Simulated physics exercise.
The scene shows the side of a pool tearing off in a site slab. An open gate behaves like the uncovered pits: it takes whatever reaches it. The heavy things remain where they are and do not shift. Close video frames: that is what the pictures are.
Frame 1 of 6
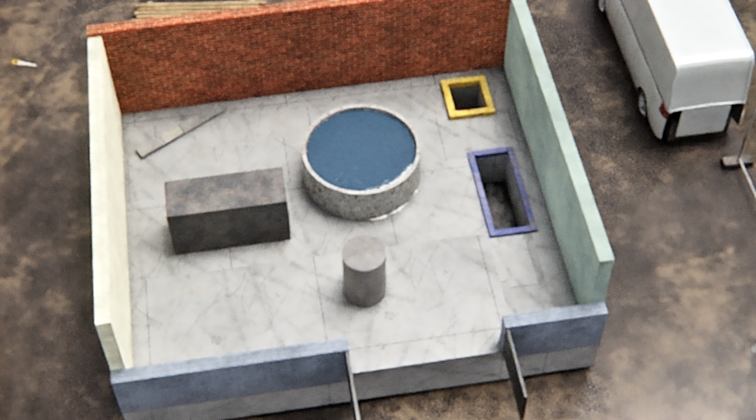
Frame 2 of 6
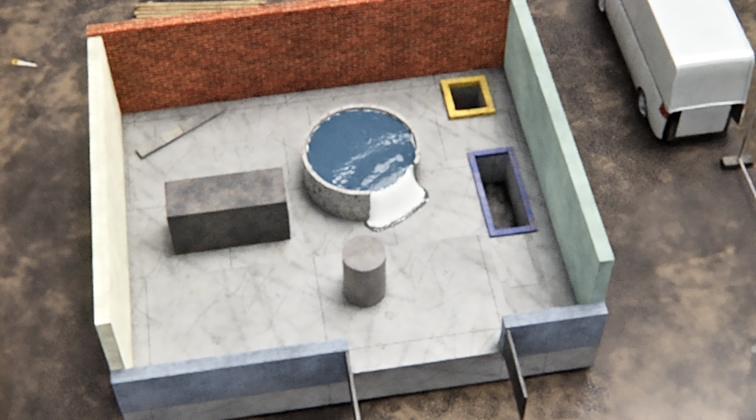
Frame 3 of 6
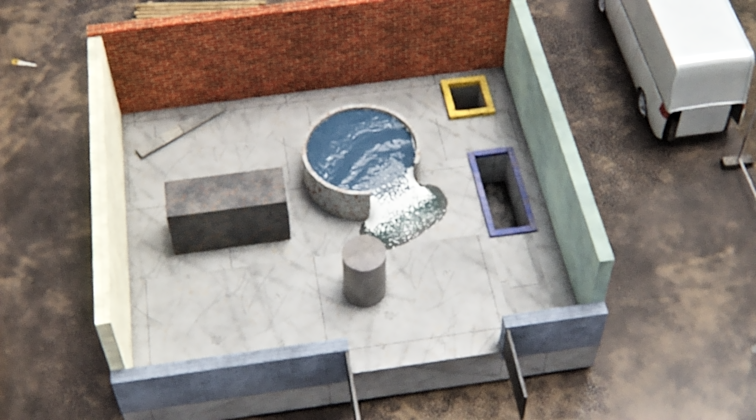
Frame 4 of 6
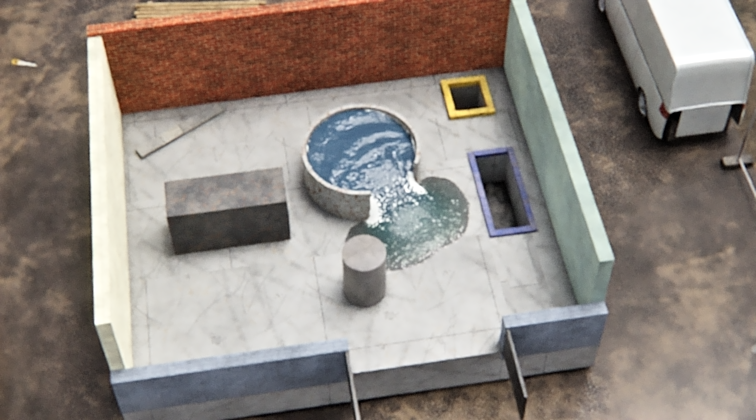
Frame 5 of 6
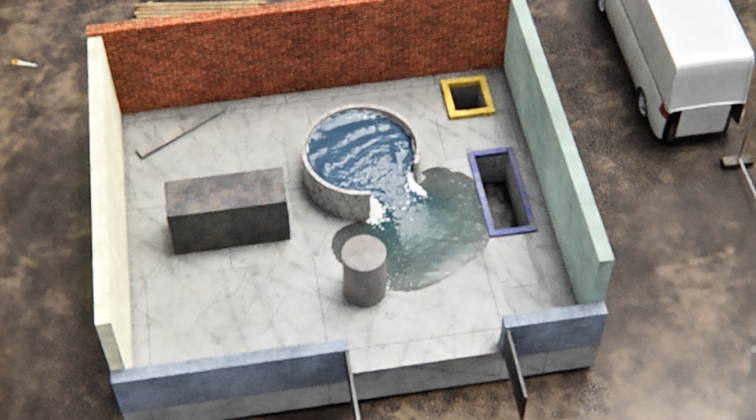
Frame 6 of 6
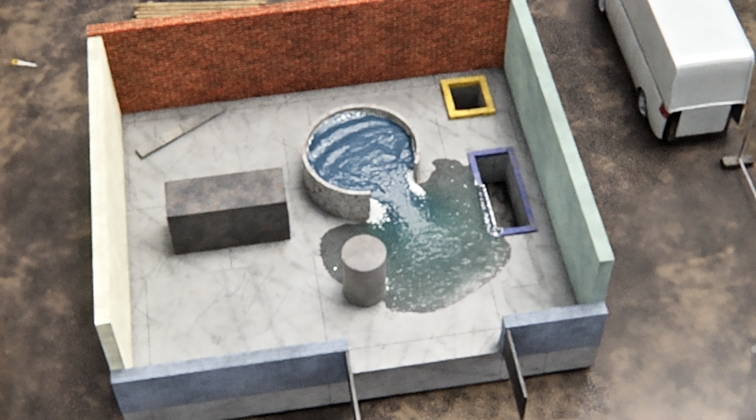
The footage shows a round tank of still water on a walled slab before its lower-right side opens and water pours out, spreading across the floor, around a gray cylinder and to the edge of the blue-framed pit.
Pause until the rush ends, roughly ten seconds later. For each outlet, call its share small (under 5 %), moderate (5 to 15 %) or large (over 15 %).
The gate - large, the blue pit - moderate, the yellow pit - small.
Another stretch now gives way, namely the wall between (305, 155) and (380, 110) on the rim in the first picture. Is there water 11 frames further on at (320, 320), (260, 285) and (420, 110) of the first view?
Well, the first is missed by the spill, the next missed by the spill, the last hit by the spill.
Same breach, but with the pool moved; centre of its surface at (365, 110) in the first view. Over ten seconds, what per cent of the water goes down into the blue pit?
The blue pit gets 25 per cent.
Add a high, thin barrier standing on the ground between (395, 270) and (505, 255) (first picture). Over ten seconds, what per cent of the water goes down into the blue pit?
The blue pit takes 30 parts in a hundred.
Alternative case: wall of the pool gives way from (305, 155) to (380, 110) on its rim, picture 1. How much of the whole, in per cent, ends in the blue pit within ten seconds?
In per cent: Blue 2.
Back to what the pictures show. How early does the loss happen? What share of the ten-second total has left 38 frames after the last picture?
Close to 75 %.
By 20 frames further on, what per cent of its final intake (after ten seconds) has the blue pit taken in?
It comes to around 75 percent of the ten-second total.
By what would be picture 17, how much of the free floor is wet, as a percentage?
I make it 30 per cent.
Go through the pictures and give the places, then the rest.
In the first picture, still water in the round tank at (361, 151).
In the second picture, the front is at (373, 228), out from the gap at (397, 198).
In the third picture, the front is at a hidden place, out from the gap at (397, 200).
In the fourth picture, the front is at (394, 266), out from the gap at (397, 201).
In the fifth picture, the front is at (402, 287), out from the gap at (397, 201).
In the sixth picture, the front is at (431, 307), out from the gap at (397, 201).
A moment on, water covers 25 % of the floor; the gate 1 %, the blue pit 2 %, the yellow pit 0 %.
Next, water covers 30 % of the floor; the gate 9 %, the blue pit 5 %, the yellow pit 0 %.
Then, water covers 25 % of the floor; the gate 19 %, the blue pit 6 %, the yellow pit 0 %.
Later, water covers 30 % of the floor; the gate 35 %, the blue pit 8 %, the yellow pit 0 %.
In the end, water covers 45 % of the floor; the gate 48 %, the blue pit 9 %, the yellow pit 0 %.
